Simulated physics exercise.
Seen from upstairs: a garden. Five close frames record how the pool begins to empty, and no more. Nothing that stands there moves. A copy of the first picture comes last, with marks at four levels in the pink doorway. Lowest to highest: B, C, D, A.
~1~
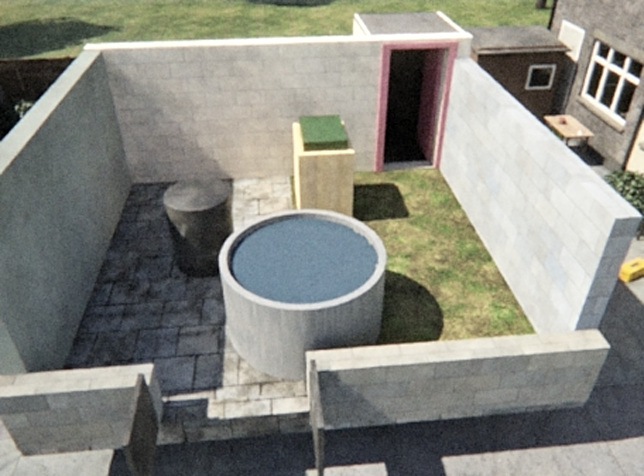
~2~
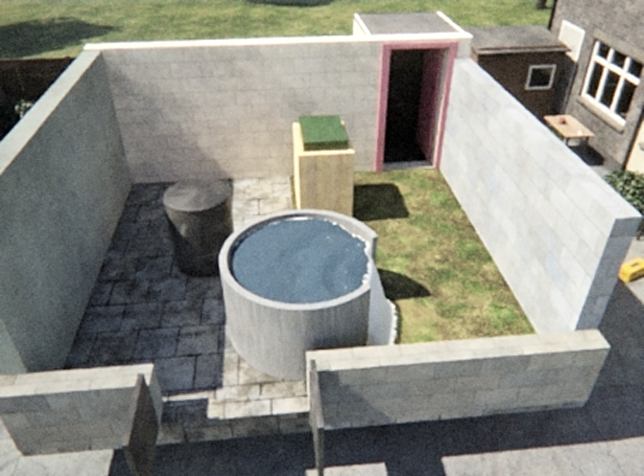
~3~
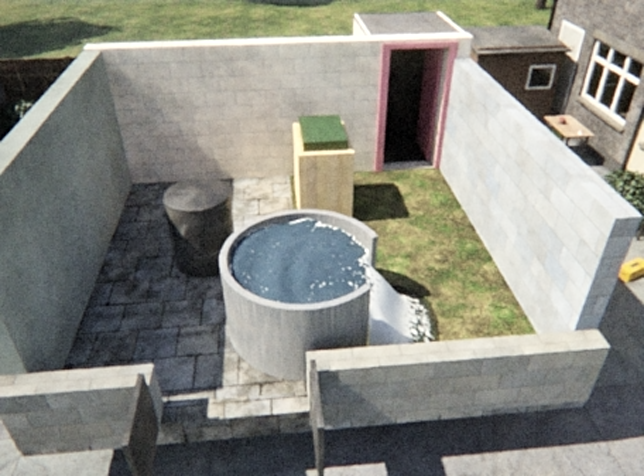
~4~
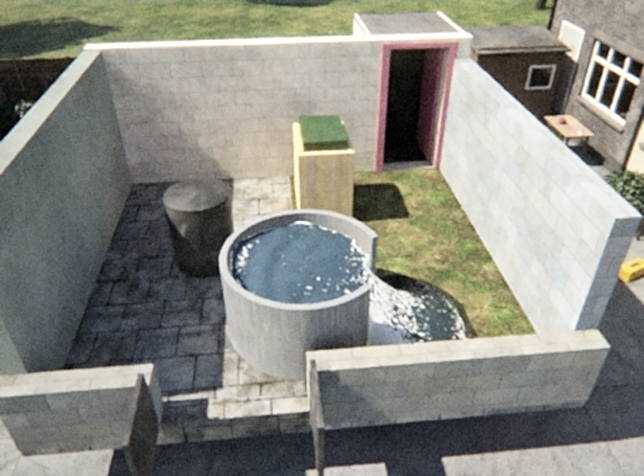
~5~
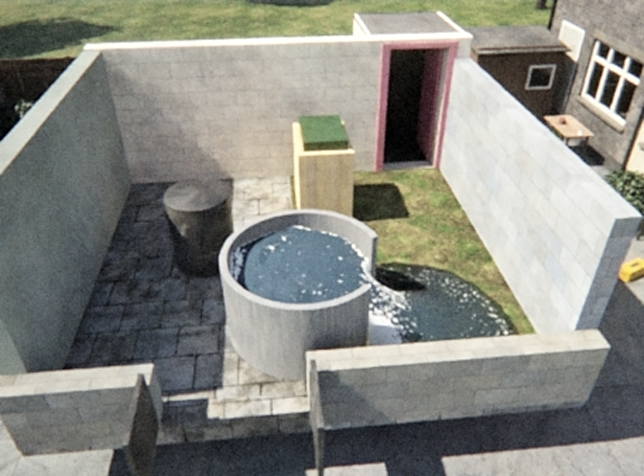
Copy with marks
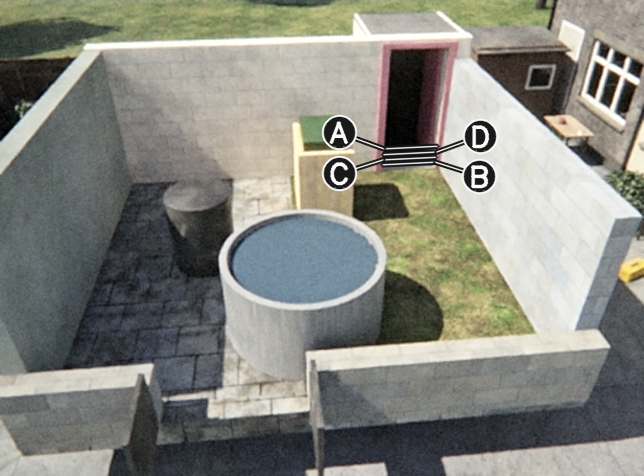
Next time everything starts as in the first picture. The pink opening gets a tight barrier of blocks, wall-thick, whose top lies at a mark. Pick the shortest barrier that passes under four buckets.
Line C just does it.
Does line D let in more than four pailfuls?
No.
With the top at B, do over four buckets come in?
Yes.
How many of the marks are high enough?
Three of the four.
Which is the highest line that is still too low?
B.
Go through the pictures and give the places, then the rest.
Water in the pool at rest, its middle at (303, 259); foot of the pink doorway at (408, 169); open gate at (230, 354).
Water covers 1 % of the ground and shows as far out as (385, 299).
Water covers 4 % of the ground and shows as far out as (408, 297).
Water covers 8 % of the ground and shows as far out as (449, 307).
Water covers 13 % of the ground and shows as far out as (481, 294).
On the marked copy, A at (410, 147); B at (409, 163); C at (409, 158); D at (410, 153); from the bottom up B, C, D, A.
If A is chosen, nothing gets over.
If B is chosen, about 10 bucketfuls get in.
If C is chosen, a splash gets over, under a bucket.
If D is chosen, nothing gets over.
